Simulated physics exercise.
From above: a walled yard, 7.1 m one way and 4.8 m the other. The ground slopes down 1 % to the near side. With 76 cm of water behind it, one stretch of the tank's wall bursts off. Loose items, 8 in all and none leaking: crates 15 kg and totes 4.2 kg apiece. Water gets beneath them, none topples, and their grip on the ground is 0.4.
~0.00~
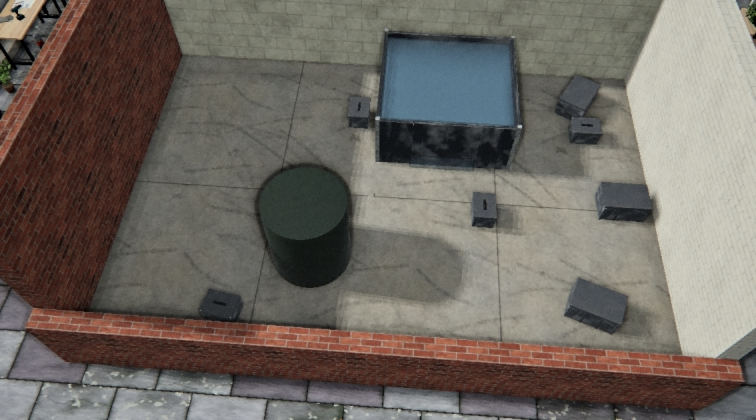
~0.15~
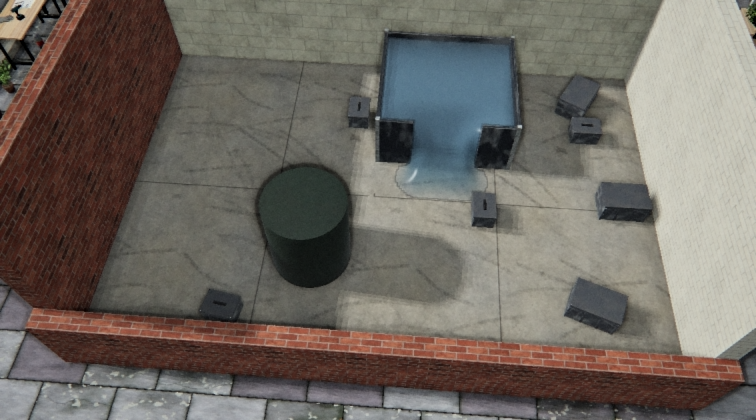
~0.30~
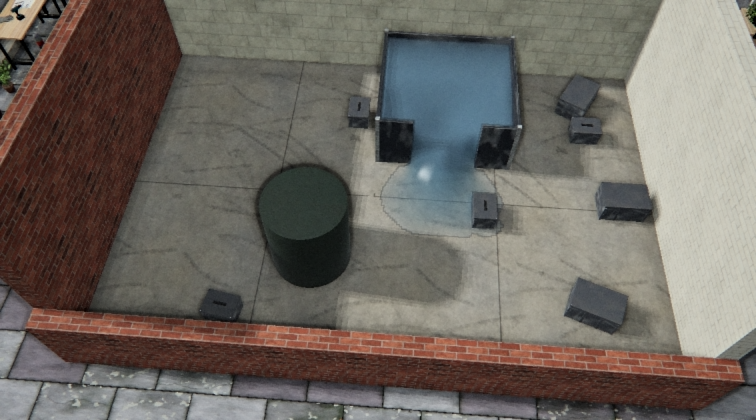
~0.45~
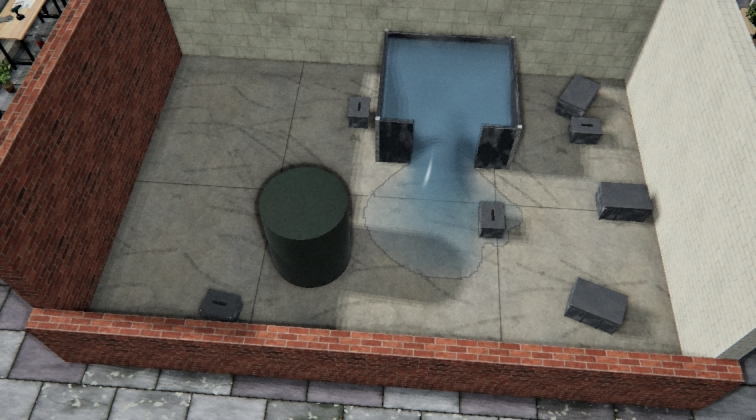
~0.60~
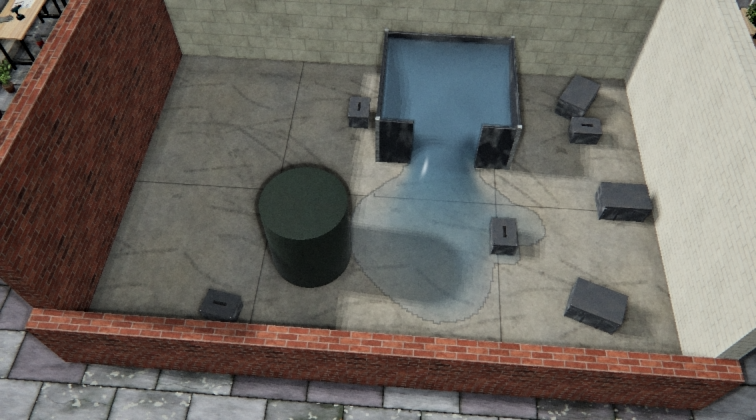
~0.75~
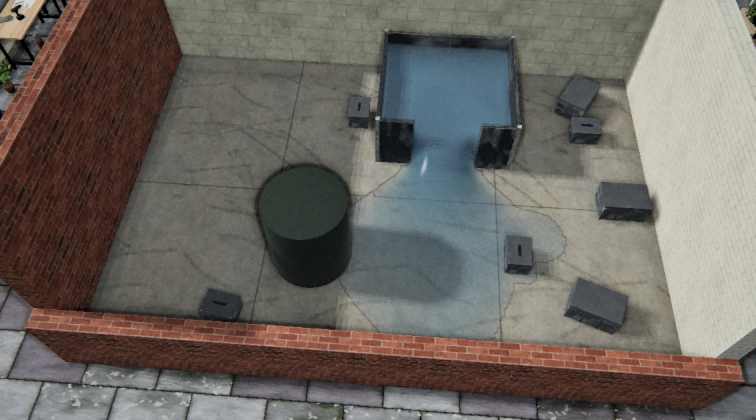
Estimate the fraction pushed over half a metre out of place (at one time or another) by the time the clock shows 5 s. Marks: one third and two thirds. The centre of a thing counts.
Share: From one to two thirds.
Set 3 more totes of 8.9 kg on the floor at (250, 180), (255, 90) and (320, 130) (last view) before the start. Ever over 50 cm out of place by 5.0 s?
In turn: Under, short of it, less.
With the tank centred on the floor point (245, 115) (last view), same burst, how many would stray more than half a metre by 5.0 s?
In that case 4 of them.
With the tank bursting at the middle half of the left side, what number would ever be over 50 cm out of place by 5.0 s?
In that case 2 of them.
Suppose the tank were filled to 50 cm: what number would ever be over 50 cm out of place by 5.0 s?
Then 4.
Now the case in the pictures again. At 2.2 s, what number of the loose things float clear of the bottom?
At that moment 2.
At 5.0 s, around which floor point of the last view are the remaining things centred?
At about (461, 134).
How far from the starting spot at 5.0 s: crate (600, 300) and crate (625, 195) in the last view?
In that order: 250 cm, 140 cm.
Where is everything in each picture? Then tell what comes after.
The first frame shows a tote at (485, 205) rests on the ground; a crate at (627, 195) rests on the ground; 3.2 m2 under water; 0 of 8 have shifted.
The second frame shows a tote at (485, 205), on the bottom; a crate at (627, 195), on the bottom; 3.8 m2 under water; 0 of 8 have shifted.
The third frame shows a tote at (485, 206), on the bottom; a crate at (627, 195) rests on the ground; water covers 4.7 m2; 0 of 8 have shifted.
The fourth frame shows a tote at (493, 215), on the bottom, 19 cm from its start; a crate at (627, 195), on the bottom; 5.7 m2 under water; 1 of 8 have shifted.
The fifth frame shows a tote at (505, 232) rests on the ground, 47 cm from its start; a crate at (627, 195), on the bottom; water covers 7.0 m2; 1 of 8 have shifted.
The sixth frame shows a tote at (520, 251), on the bottom, 79 cm from its start; a crate at (627, 195) rests on the ground; water covers 8.6 m2; 1 of 8 have shifted.
After 1.1 s 1 of 8 are over 50 cm from their spots; 0 afloat.
After 2.2 s 3 of 8 are over 50 cm from their spots; 2 afloat.
After 3.5 s 4 of 8 are over 50 cm from their spots; 3 afloat.
After 5.0 s 5 of 8 are over 50 cm from their spots, and 5 have been at some point; 0 afloat.
